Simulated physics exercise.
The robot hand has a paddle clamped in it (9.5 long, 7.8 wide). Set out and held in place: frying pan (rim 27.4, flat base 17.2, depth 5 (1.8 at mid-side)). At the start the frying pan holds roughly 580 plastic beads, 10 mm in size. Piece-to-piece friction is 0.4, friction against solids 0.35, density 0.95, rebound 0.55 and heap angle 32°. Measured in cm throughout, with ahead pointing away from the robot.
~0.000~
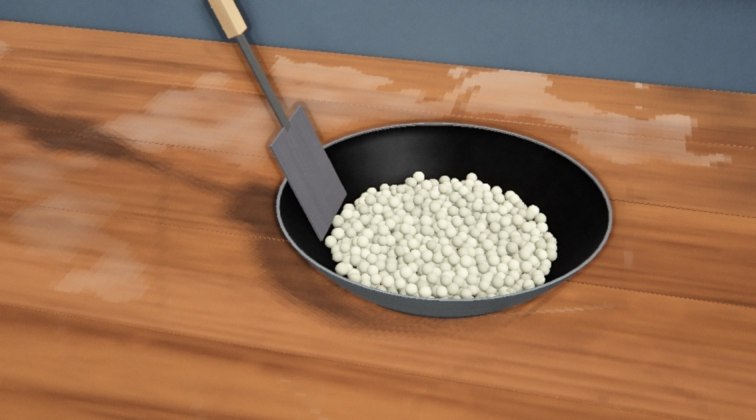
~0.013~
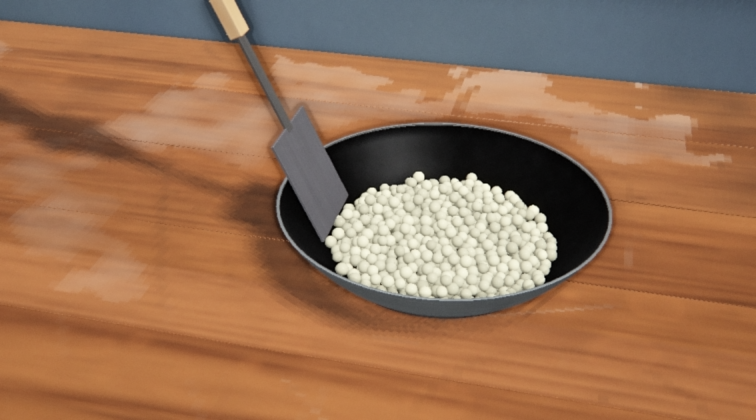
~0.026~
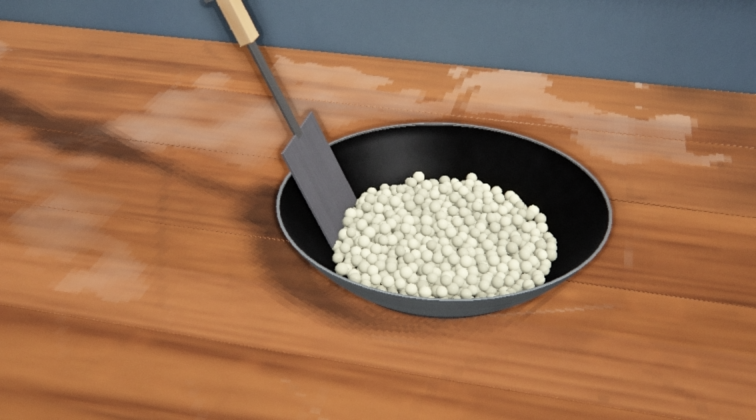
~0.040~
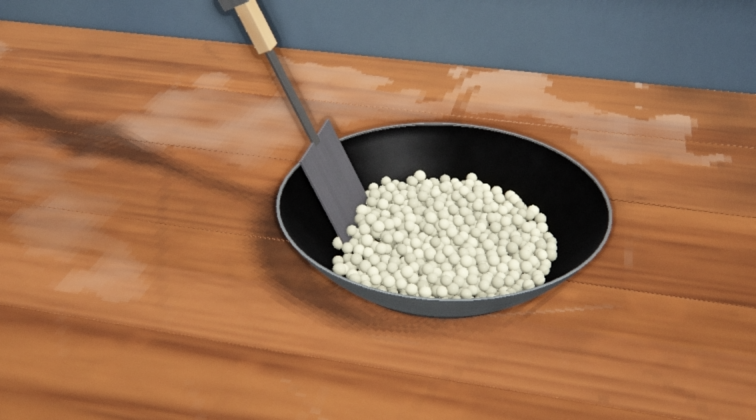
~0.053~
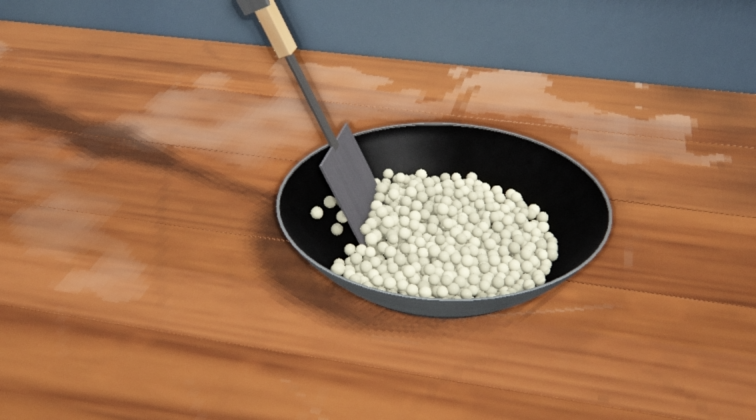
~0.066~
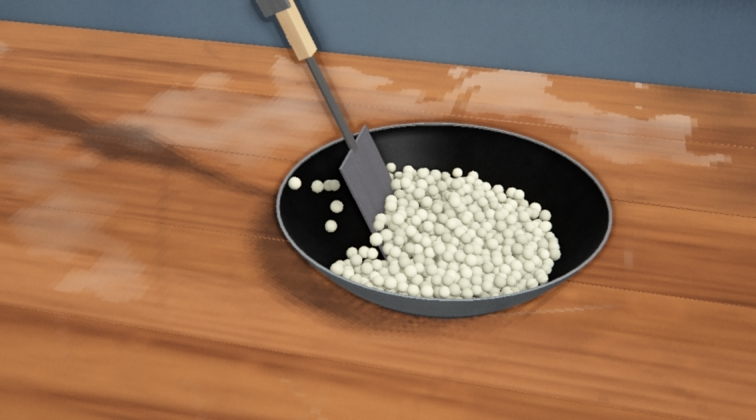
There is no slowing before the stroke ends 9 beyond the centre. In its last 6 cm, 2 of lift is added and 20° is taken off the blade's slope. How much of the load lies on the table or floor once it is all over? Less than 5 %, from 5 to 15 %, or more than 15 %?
More than 15 %.
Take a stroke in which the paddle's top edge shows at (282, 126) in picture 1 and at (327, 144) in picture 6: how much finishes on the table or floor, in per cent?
10 %.
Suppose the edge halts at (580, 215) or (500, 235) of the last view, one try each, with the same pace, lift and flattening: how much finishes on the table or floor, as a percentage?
Around 35 per cent for the first try and 5 per cent for the second.
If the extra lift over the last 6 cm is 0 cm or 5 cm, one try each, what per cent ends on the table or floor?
Try one gives about 15 in a hundred, try two about 20 in a hundred.
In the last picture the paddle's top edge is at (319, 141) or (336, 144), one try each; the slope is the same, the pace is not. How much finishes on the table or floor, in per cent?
That comes to some 5 and some 20 percent, in that order.
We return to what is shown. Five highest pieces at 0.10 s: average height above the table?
8 cm.
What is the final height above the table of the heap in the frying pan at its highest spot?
Near 4.0 centimetres high.
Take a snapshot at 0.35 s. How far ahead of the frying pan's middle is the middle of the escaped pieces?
I'd say some 20 centimetres.
By 0.10 s, sloping 65°, highest piece 12 above the table; 581 in the frying pan, 1 on the blade or in flight.
By 0.13 s, sloping 60°, highest piece 17 above the table; 578 in the frying pan, 4 on the blade or in flight.
By 0.35 s, sloping 45°, highest piece 21 above the table; 444 in the frying pan, 93 on the table or floor, 45 on the blade or in flight.
By 1.40 s, sloping 45°, highest piece 4 above the table; 442 in the frying pan, 140 on the table or floor.
Final count, 442 in the frying pan, 140 on the table or floor. That is 24 % on the table or floor.
